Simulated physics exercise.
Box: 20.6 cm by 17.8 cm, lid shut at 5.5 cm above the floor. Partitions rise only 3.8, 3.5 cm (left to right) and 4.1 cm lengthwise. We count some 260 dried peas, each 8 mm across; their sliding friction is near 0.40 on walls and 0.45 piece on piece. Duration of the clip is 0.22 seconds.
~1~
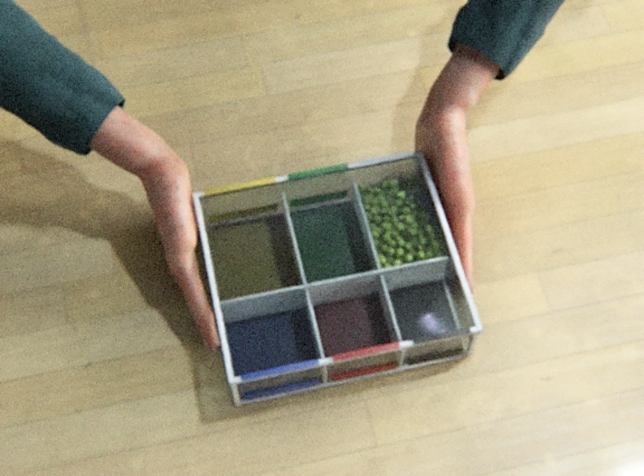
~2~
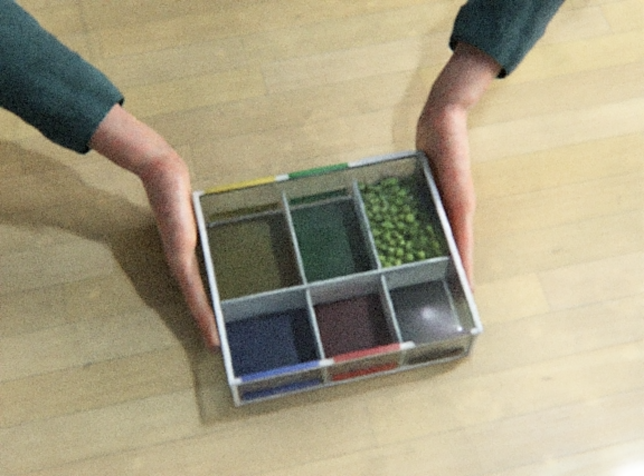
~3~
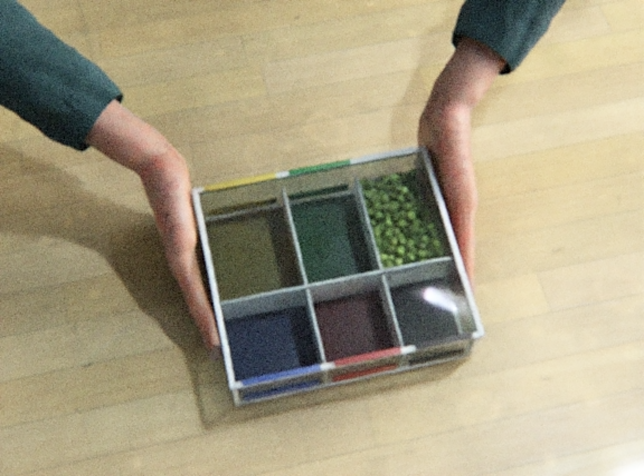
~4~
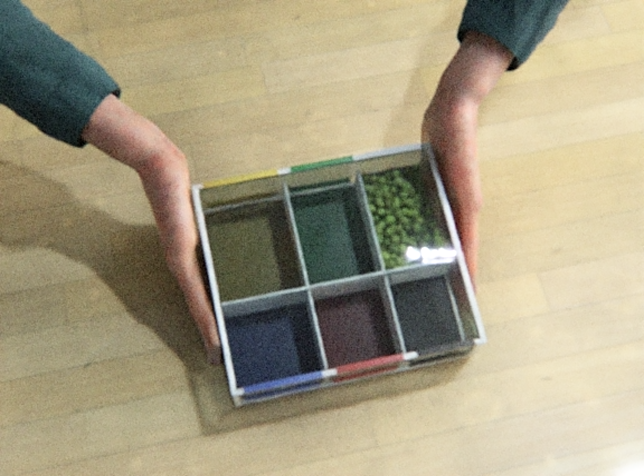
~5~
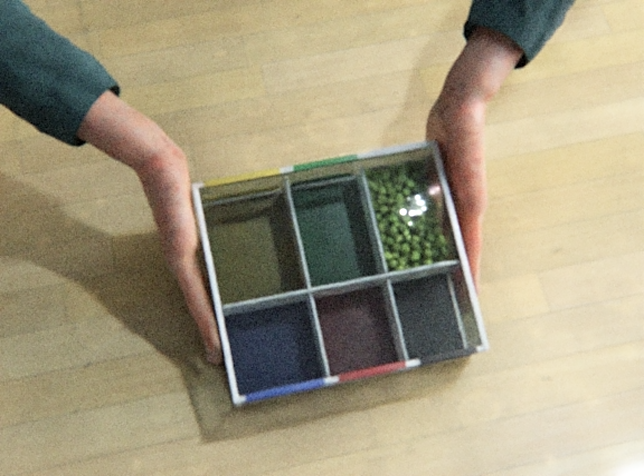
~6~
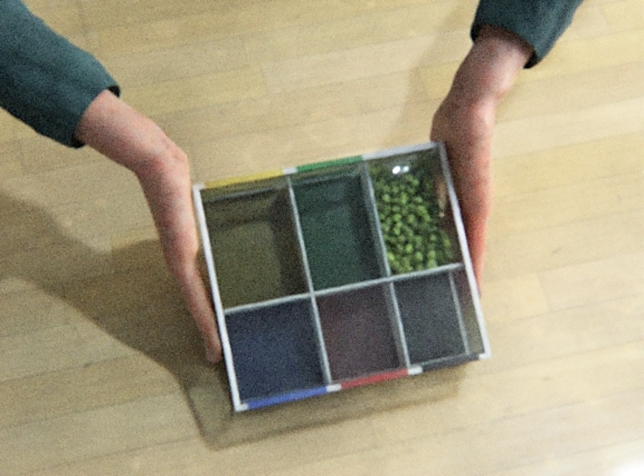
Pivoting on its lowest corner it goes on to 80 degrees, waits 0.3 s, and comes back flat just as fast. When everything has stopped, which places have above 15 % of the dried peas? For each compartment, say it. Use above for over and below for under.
Verdicts: Red below, blue below, green below, yellow below, white above, black below.
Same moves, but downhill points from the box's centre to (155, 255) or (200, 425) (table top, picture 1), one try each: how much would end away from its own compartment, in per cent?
Roughly 50 % for the first direction, roughly 40 % for the second.
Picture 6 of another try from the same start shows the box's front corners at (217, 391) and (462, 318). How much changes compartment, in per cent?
About 65 %.
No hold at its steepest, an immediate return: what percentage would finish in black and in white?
Final amounts, black 10% and white 85%.
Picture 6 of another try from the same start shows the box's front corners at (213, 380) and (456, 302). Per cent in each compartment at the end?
Per cent at the finish: Red 0, blue 0, green 15, yellow 40, white 50, black 0.
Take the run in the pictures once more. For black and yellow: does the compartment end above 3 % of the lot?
Black: True, yellow: False.
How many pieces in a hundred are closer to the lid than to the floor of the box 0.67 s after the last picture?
Close to 40 in a hundred.
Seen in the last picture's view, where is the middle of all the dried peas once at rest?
In the last view, approximately (403, 252).
Then, 0.67 s after the last picture, tilt 80 degrees; red 5 %, white 90 %, black 10 %.
Then, 1.11 s after the last picture, tilt 43 degrees; red 5 %, white 90 %, black 10 %.
Then, 1.63 s after the last picture, tilt 0 degrees; red 5 %, white 85 %, black 10 %.
In the end, red 5 %, blue 0 %, green 0 %, yellow 0 %, white 85 %, black 10 %.
